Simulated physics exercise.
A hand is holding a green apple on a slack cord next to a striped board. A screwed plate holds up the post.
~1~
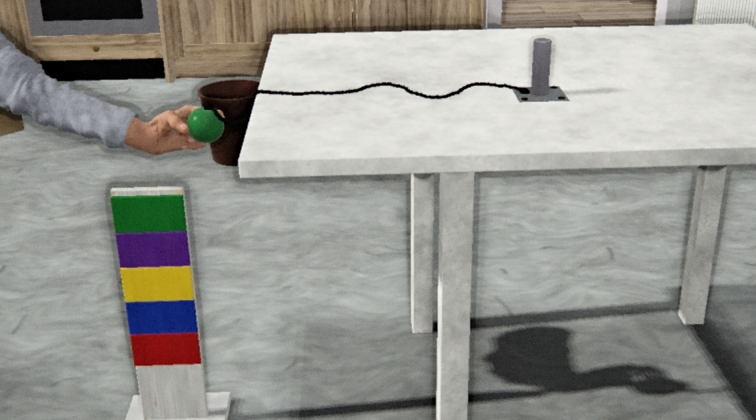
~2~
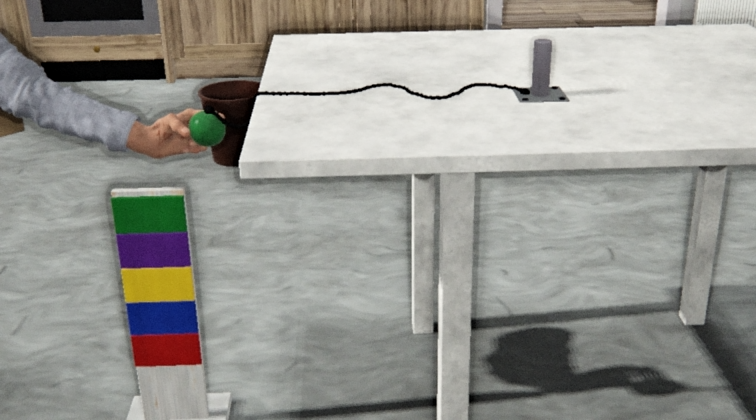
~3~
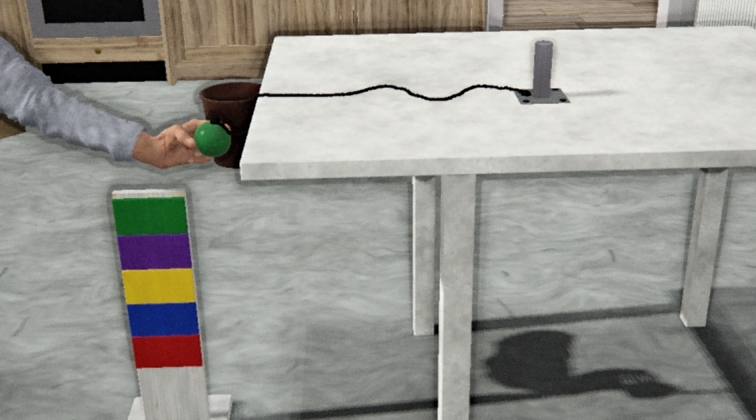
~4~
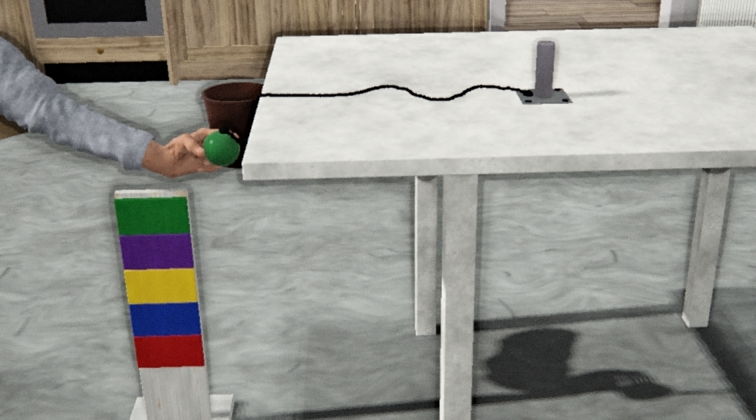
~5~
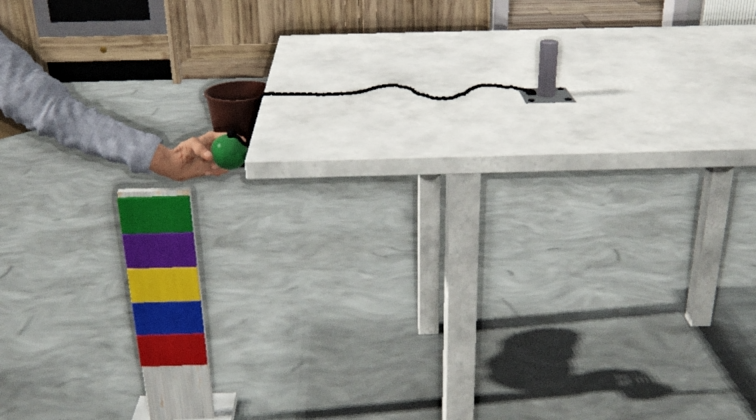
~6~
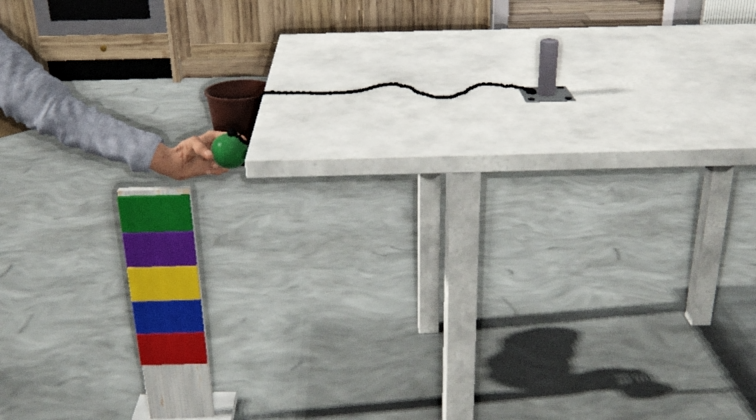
A hand held a green apple beside a white table with a cord running to a post, above a striped board, then moved it slightly down and right toward the table's edge.
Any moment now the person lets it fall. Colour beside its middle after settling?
Purple.
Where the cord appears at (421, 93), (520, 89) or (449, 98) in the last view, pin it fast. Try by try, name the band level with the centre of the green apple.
Answer: Green, purple and green, in that order.
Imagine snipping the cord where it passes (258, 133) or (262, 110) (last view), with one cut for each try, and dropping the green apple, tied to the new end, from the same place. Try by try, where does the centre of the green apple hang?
In that order: (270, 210) and (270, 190).
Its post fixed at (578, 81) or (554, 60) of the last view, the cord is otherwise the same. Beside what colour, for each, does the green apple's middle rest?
In turn, green and then green.
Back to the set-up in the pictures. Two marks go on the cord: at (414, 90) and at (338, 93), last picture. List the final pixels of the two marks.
Near (362, 92) and (268, 93).
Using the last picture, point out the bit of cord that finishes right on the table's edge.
Near (331, 93).
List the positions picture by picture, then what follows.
In the first picture, green apple (206, 125); green (148, 215); purple (153, 251); yellow (157, 285); blue (162, 318); red (166, 350).
In the second picture, green apple (207, 128); cord through (500, 87) (449, 96) (395, 87) (331, 94) (259, 98).
In the third picture, green apple (213, 139).
In the fourth picture, green apple (222, 148); cord through (503, 89) (452, 98) (398, 88) (335, 95) (262, 100).
In the fifth picture, green apple (229, 152).
In the sixth picture, green apple (230, 151); cord through (506, 87) (455, 96) (401, 86) (338, 93) (265, 97).
Soon after, apple near (284, 247); level with purple.
Then, apple near (265, 249); level with purple.
At rest, apple near (272, 250); level with purple. Its centre hangs level with the purple band.
